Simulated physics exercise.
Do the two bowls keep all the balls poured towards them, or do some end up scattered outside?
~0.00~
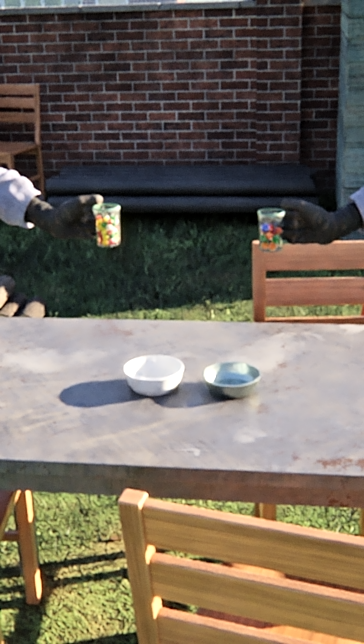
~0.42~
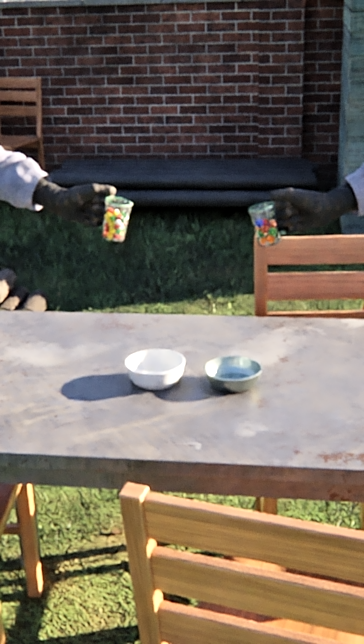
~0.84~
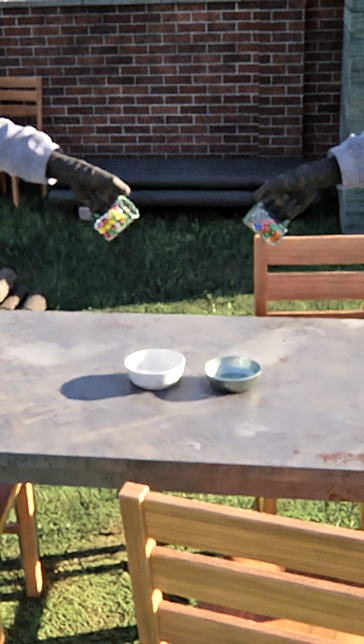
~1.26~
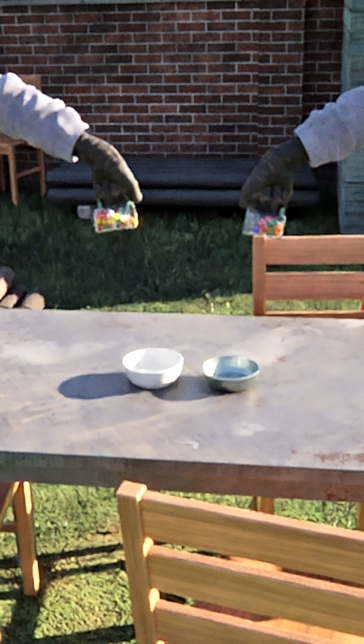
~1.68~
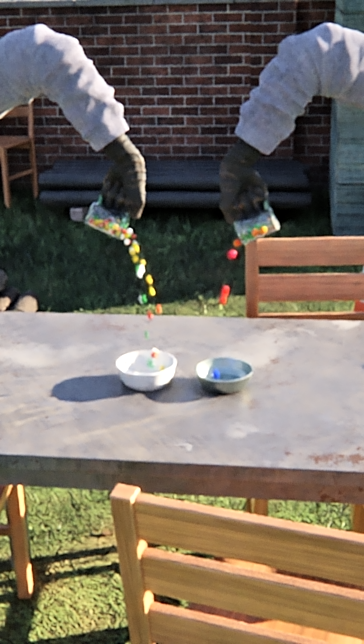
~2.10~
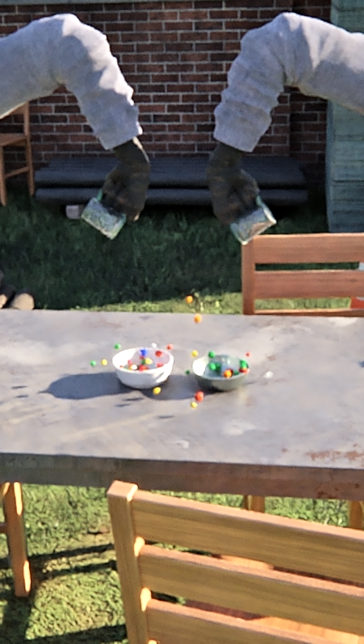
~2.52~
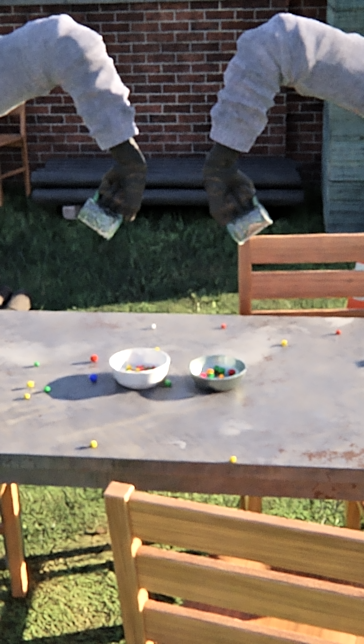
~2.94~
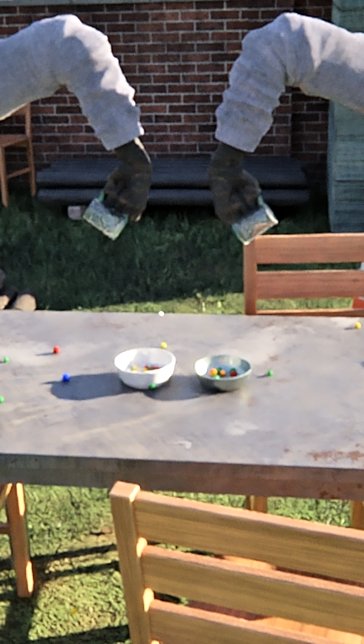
Some end up scattered outside. Both the white bowl on the left and the grey-green bowl on the right hold balls at the end, but each has strays scattered round it.
